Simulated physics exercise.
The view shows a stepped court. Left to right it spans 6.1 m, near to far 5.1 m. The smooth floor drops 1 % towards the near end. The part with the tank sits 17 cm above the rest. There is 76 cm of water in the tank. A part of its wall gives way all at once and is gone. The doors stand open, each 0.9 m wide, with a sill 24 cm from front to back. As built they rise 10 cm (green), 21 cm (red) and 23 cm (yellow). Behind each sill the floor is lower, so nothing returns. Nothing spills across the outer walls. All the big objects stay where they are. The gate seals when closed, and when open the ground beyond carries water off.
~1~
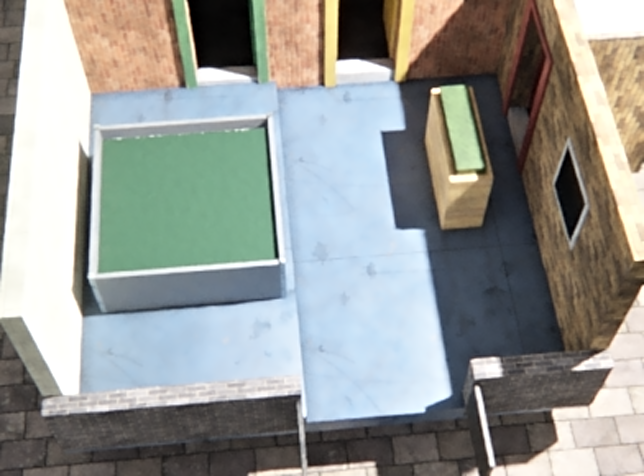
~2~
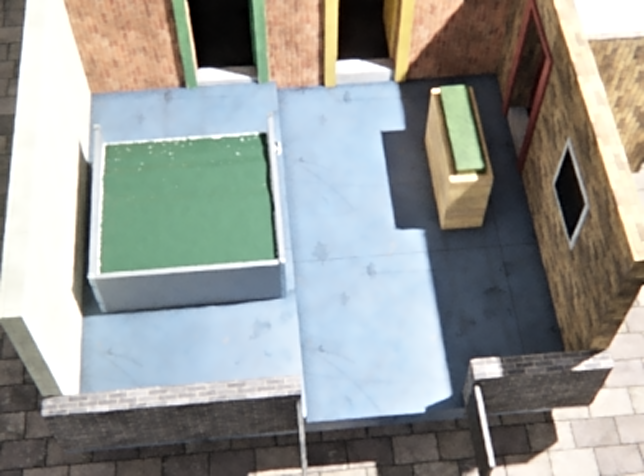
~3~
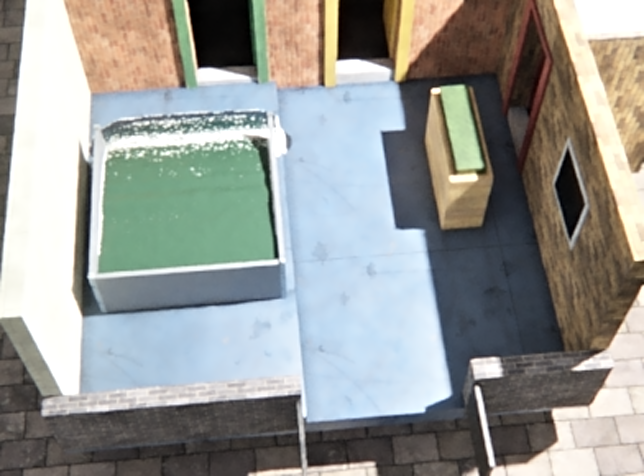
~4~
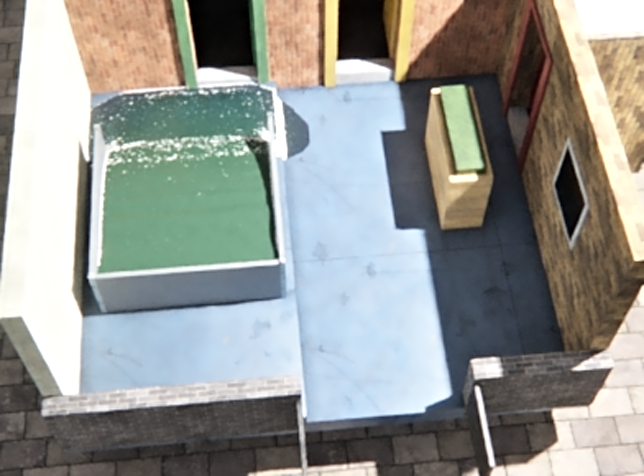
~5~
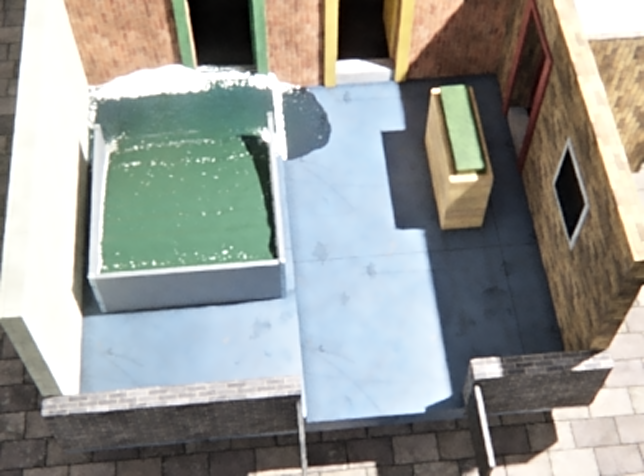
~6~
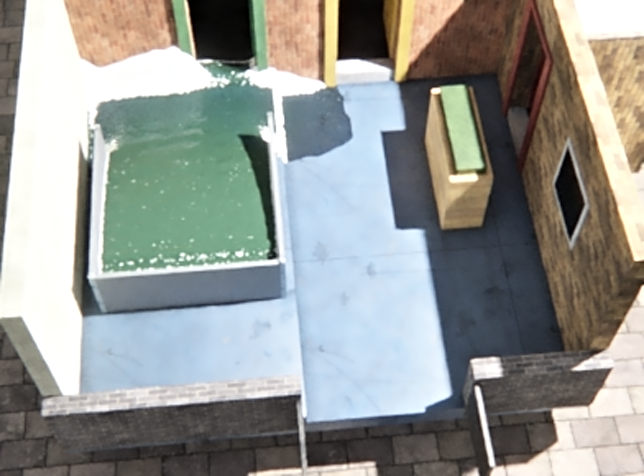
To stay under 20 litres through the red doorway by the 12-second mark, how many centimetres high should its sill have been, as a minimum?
Some 24 cm above the ground.
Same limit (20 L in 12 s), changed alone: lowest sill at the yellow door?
About 11.0 cm at yellow.
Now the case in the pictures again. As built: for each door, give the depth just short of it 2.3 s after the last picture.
Depths in cm: Green 28, red 26, yellow 16.
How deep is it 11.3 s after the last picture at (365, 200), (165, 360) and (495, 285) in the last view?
Roughly 5, 2 and 10 cm, in turn.
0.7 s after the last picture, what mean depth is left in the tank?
Some 40 cm.
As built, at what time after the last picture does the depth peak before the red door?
Around 2.8 s.
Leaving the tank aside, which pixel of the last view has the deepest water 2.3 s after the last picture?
Around (78, 417).
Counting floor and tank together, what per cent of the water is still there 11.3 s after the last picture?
Roughly 62 in a hundred.
Then, 0.7 s after the last picture water covers 20 % of the floor, deepest (60 cm) near (103, 95); it has not reached the red door.
Then, 2.3 s after the last picture water covers 50 % of the floor, deepest (44 cm) near (78, 417); 26 cm at the red door, 5 litres in over its 21 cm sill.
Then, 11.3 s after the last picture water covers 95 % of the floor, deepest (17 cm) near (547, 382); 9 cm at the red door, 38 litres in over its 21 cm sill.
At the red door as built, the water peaked near 28 cm, 2.7 s after the last picture.
With a sill of 20 cm, 46 litres would have come in within the 12 s; with 27 cm, 10 litres. So under 20 litres takes about 24 cm.
